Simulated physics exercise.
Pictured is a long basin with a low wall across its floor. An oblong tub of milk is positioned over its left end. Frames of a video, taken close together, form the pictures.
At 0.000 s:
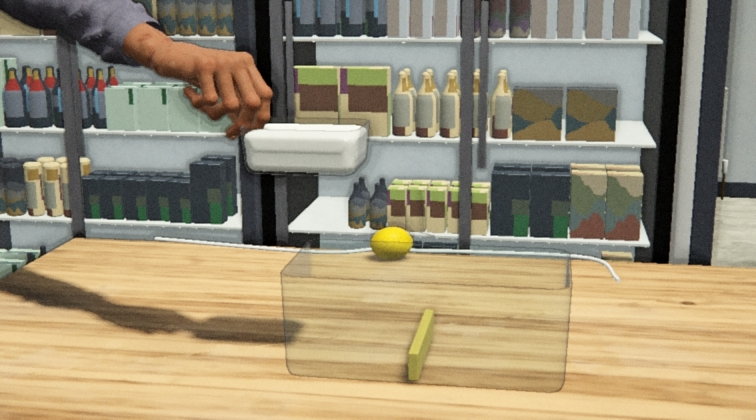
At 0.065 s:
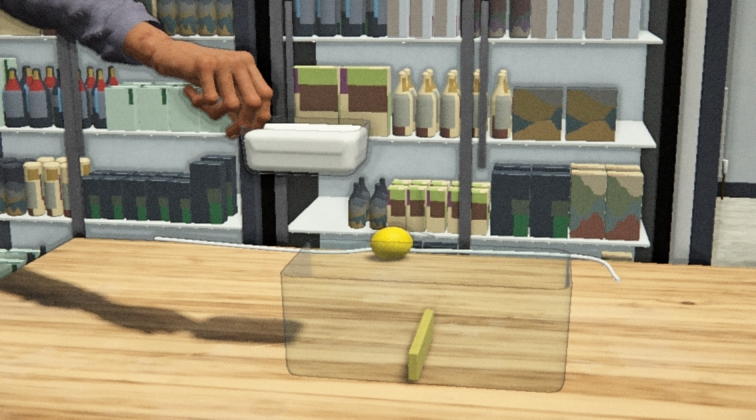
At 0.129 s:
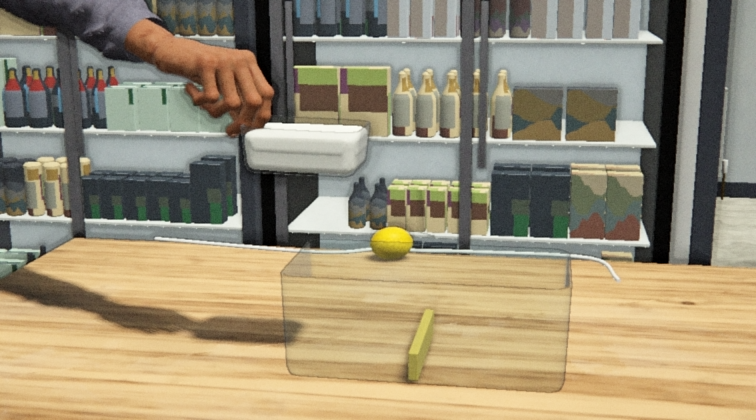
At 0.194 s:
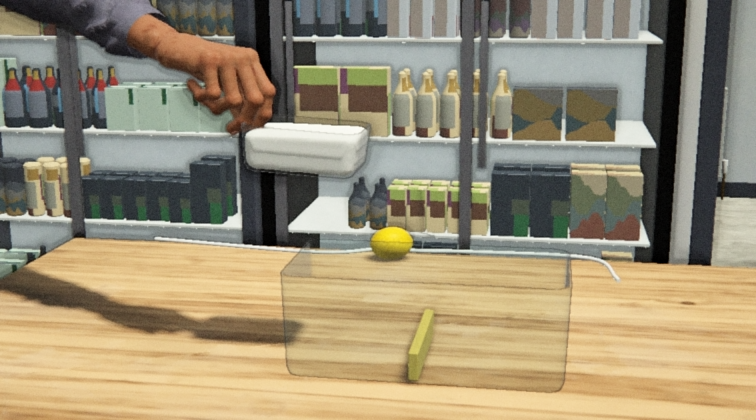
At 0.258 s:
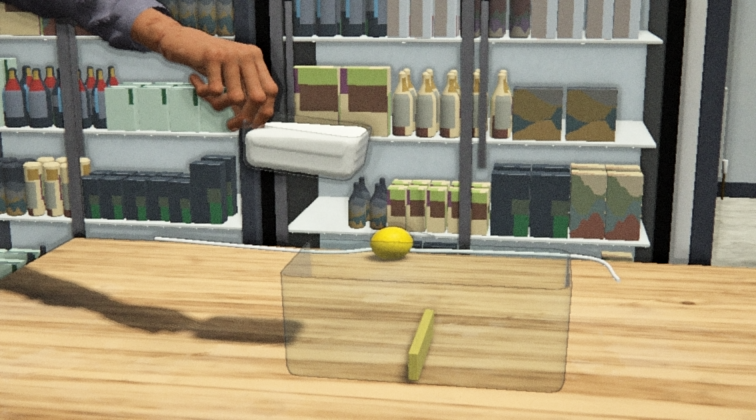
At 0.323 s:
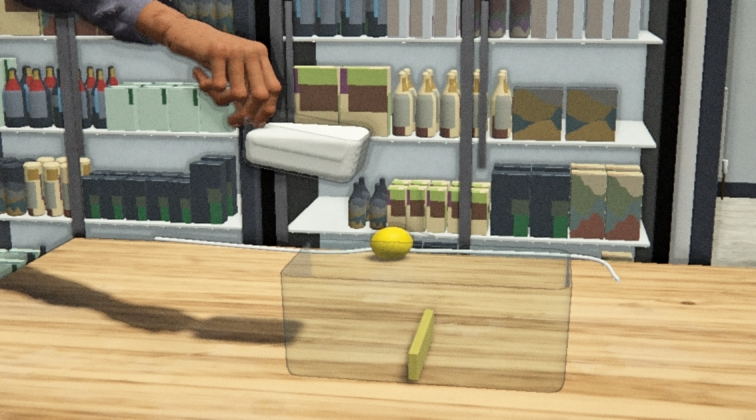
White oblong tub tilting slightly down to the right beside a hand, above a clear basin with a low wall inside.
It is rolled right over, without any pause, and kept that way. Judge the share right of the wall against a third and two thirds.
The share that settles right of the wall is one third to two thirds, as I see it.
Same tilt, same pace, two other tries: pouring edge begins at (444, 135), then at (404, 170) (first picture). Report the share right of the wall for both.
It would come to near 90 per cent, and then near 75 per cent.
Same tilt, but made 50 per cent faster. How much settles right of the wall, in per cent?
I'd say roughly 60 in every hundred ends up there.
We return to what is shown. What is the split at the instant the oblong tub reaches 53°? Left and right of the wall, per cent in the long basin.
Left: 10 %. Right: 20 %.
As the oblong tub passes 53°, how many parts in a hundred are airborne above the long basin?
It's close to 35 %.
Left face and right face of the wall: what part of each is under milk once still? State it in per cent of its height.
Close to 30 for the left and 30 for the right.
A moment on, the oblong tub is tipped part way and 38 per cent is still to pour, 9 is left of the wall and 19 right of it.
Next, the oblong tub is tipped on its side and 9 per cent is still to pour, 28 is left of the wall and 57 right of it.
Then the oblong tub is tipped on its side and 1 per cent is still to pour, 39 is left of the wall and 58 right of it.
Later the oblong tub is tipped on its side and 0 per cent is still to pour, 41 is left of the wall and 58 right of it.
Finally, 41 per cent lies left of the wall, 58 right of it and 1 outside.
